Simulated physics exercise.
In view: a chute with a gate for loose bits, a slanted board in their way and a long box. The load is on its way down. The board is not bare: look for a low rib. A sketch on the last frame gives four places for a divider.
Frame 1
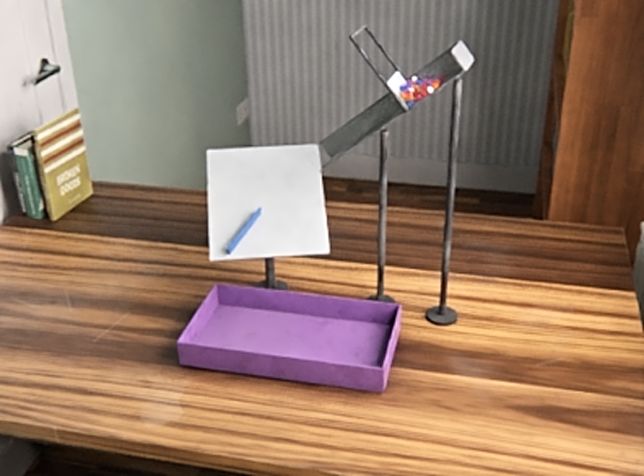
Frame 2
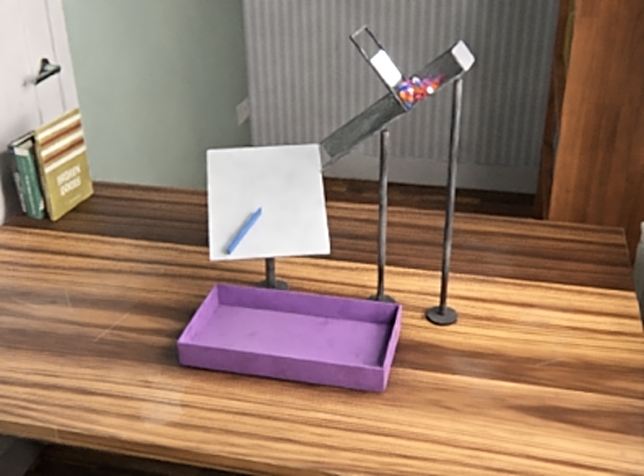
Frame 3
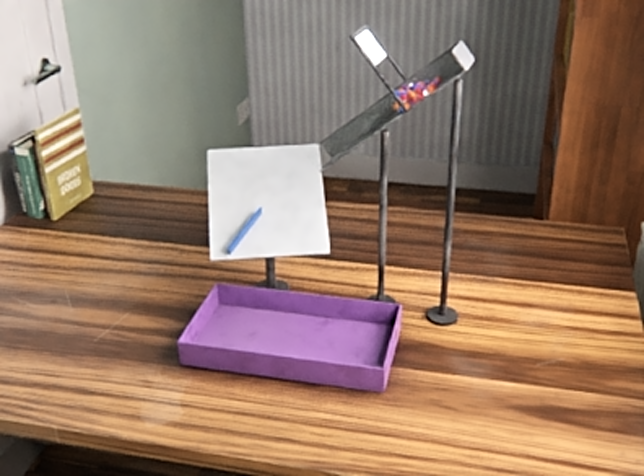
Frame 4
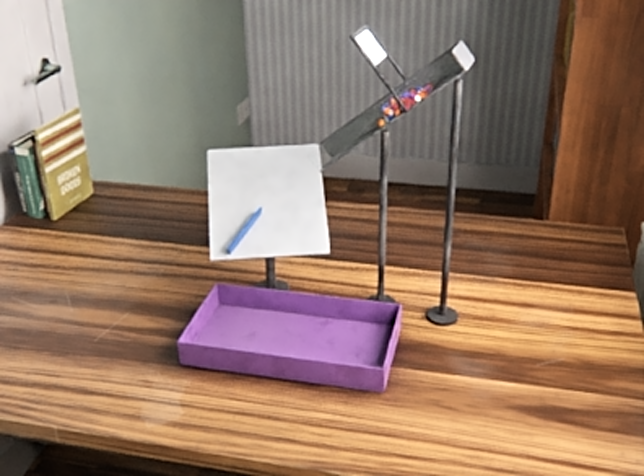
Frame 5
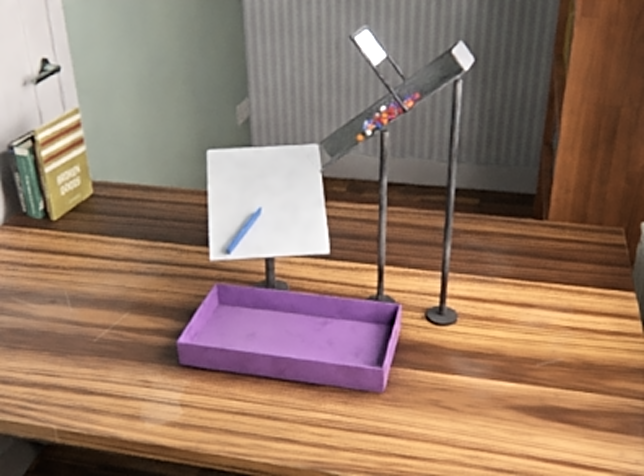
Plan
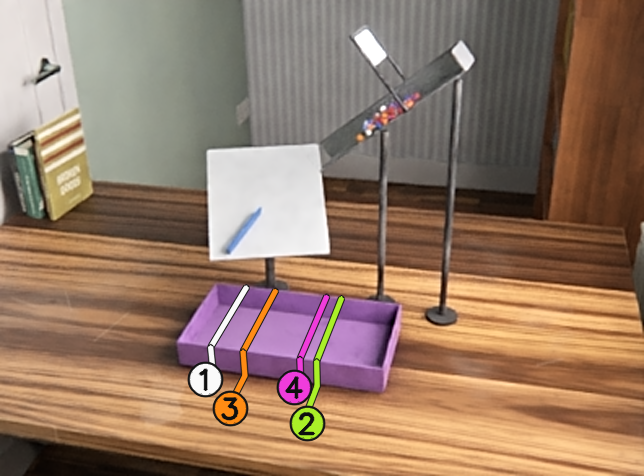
At the start, colourful beads sit bunched behind a gate near the top of a sloping grey chute, above a white slanted board with a blue strip and an empty purple box. The gate lifts, and the beads slide down leftward, spreading out along the chute's middle.
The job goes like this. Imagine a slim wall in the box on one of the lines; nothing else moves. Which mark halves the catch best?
The answer is line 3.
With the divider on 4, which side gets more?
More lands on the left.
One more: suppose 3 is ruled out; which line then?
That would be 1.
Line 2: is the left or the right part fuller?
The left side.
On the marked copy, line 1 crosses the front rim at (211, 346); line 2 crosses the front rim at (316, 360); line 3 crosses the front rim at (243, 350); line 4 crosses the front rim at (300, 358).
For line 1, of what is caught, roughly a third on the left of the divider, roughly two thirds on the right.
For line 2, of what is caught, almost all on the left of the divider, about a tenth on the right.
For line 3, of what is caught, roughly two thirds on the left of the divider, roughly a third on the right.
For line 4, of what is caught, almost all on the left of the divider, about a tenth on the right.
